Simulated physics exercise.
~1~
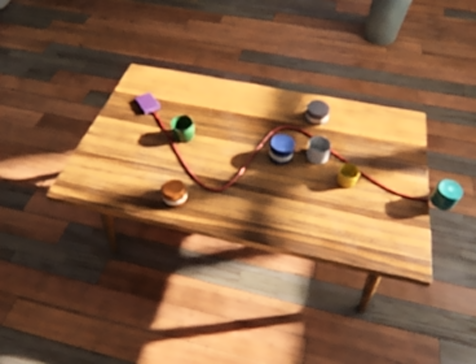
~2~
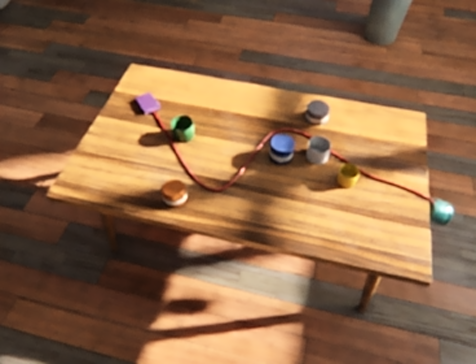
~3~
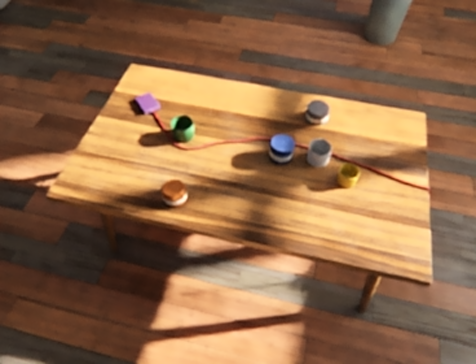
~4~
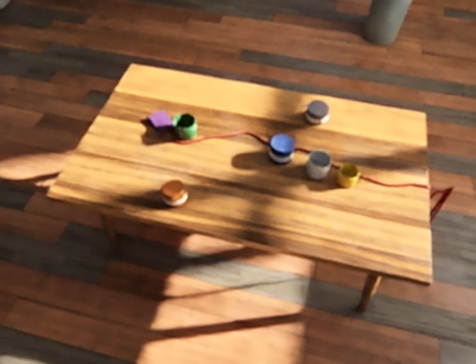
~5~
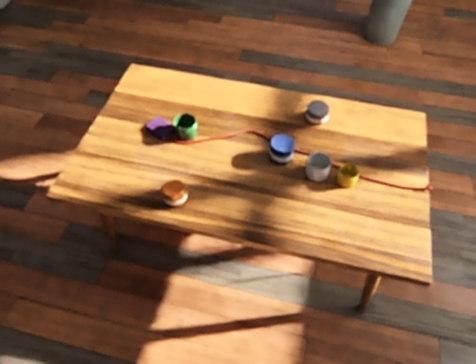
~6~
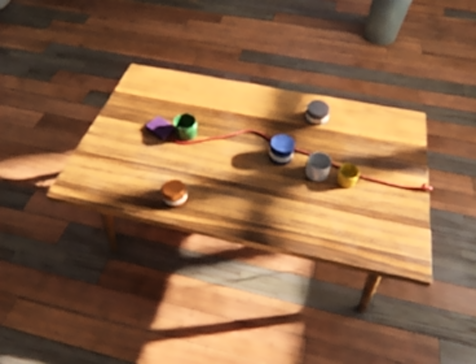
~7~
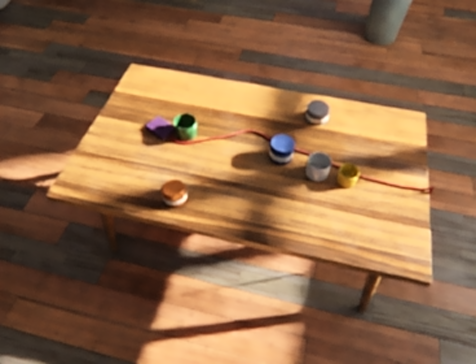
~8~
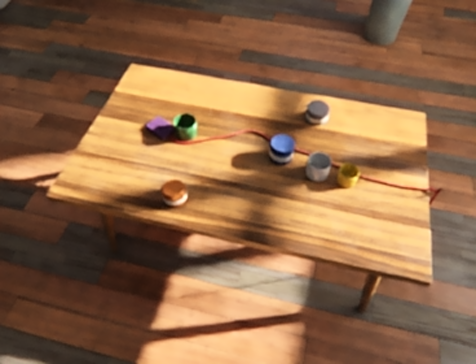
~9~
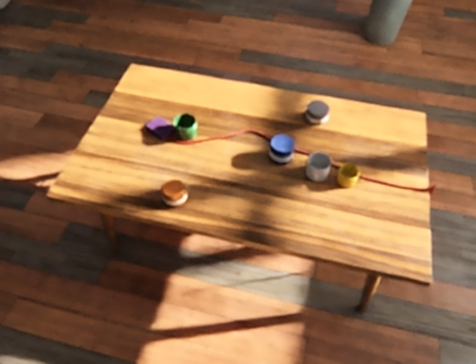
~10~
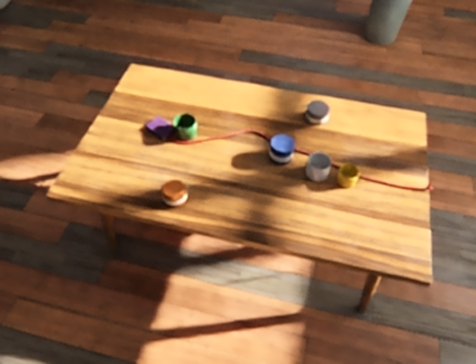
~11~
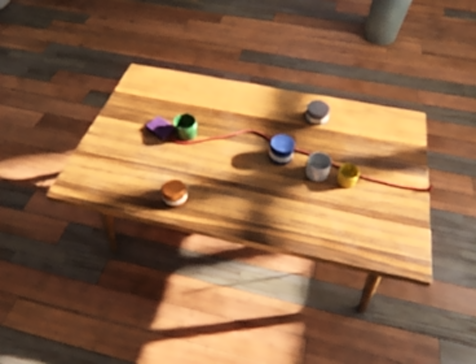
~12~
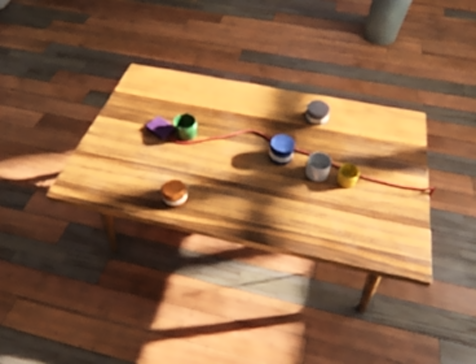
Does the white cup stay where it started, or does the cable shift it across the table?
The white cup gets shifted a moderate way toward the near side of the table as the cable tightens, and it stays on the tabletop.
